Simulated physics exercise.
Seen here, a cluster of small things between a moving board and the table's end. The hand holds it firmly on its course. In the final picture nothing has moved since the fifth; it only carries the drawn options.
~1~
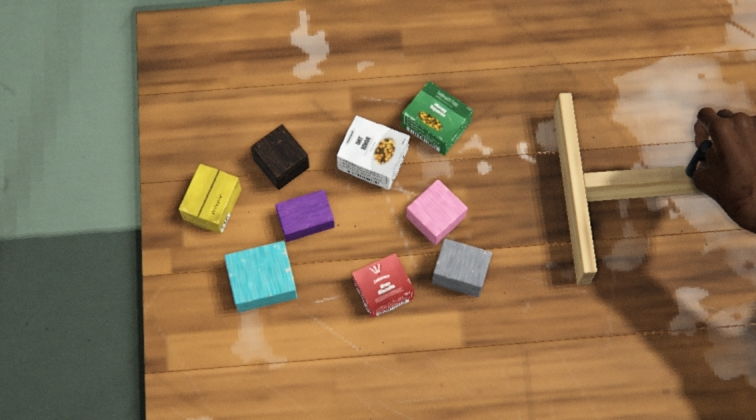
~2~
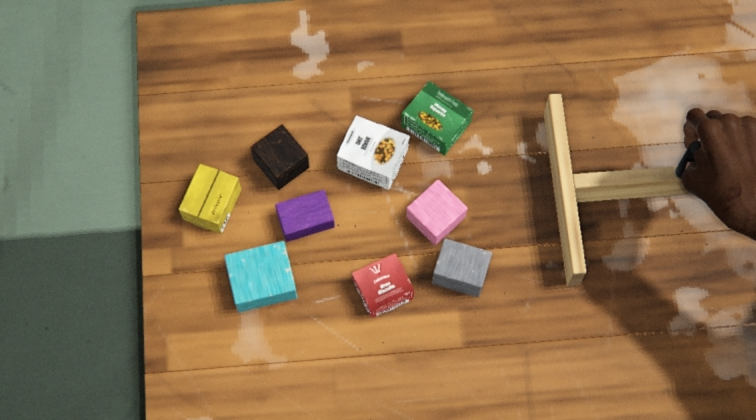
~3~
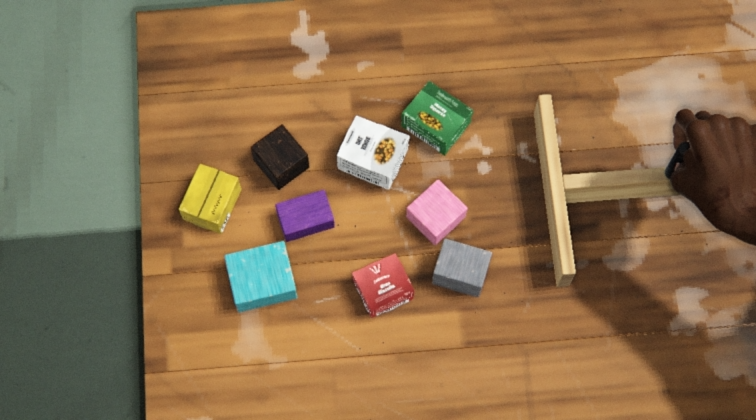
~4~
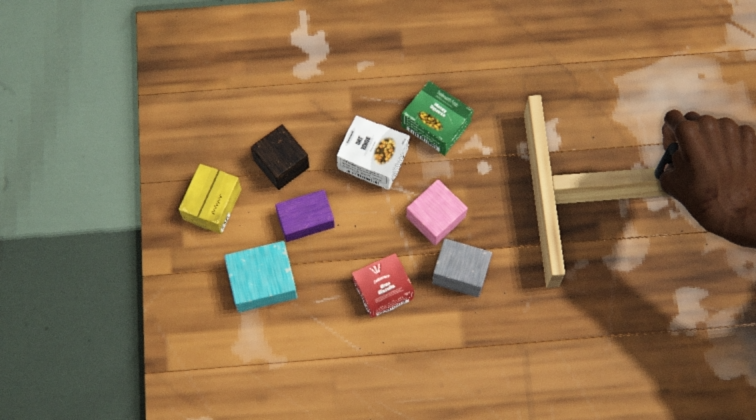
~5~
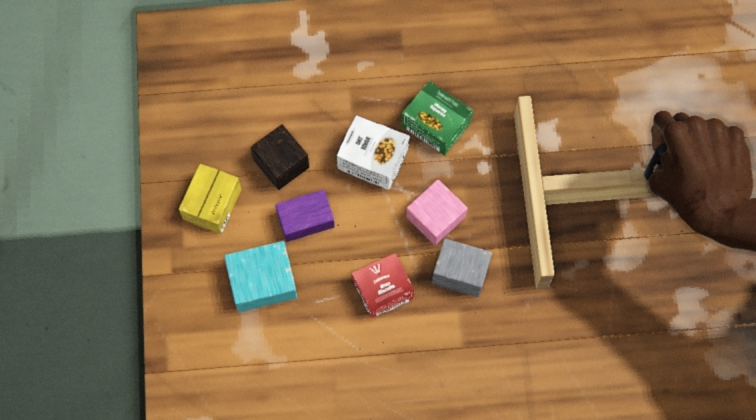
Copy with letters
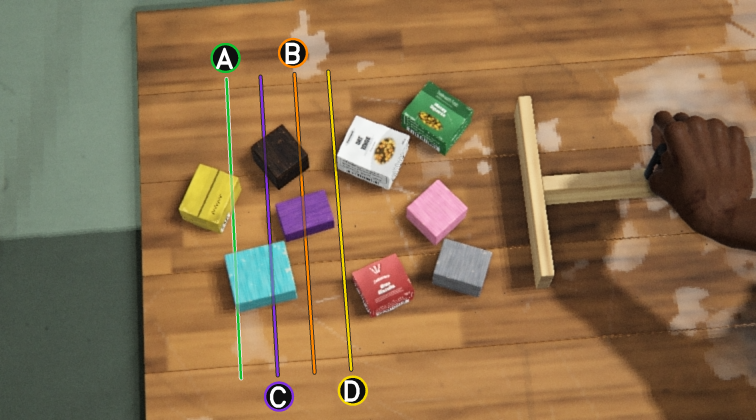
A wooden board on a handle, gripped by a hand, slid slowly a short way left across the table toward a cluster of colourful blocks and small boxes, which all stayed still.
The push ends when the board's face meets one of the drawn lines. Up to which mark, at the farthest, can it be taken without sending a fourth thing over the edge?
Stop at A.
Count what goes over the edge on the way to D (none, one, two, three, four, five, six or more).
By then, none.
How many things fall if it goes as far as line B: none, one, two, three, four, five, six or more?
By then, none.
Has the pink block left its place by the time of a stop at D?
Yes.
On the marked copy, A at (234, 223); B at (304, 217); C at (269, 220); D at (339, 215).
Following A. Soon after the start, board (427, 192); green packet (377, 120); grey block (403, 282).
Later, board (318, 200); turquoise block (187, 276); yellow box (194, 198).
In the end, board (235, 207); turquoise block over the edge; yellow box over the edge; two fallen.
As for the rest, B is within the limit but short; C is within the limit but short; D is within the limit but short.
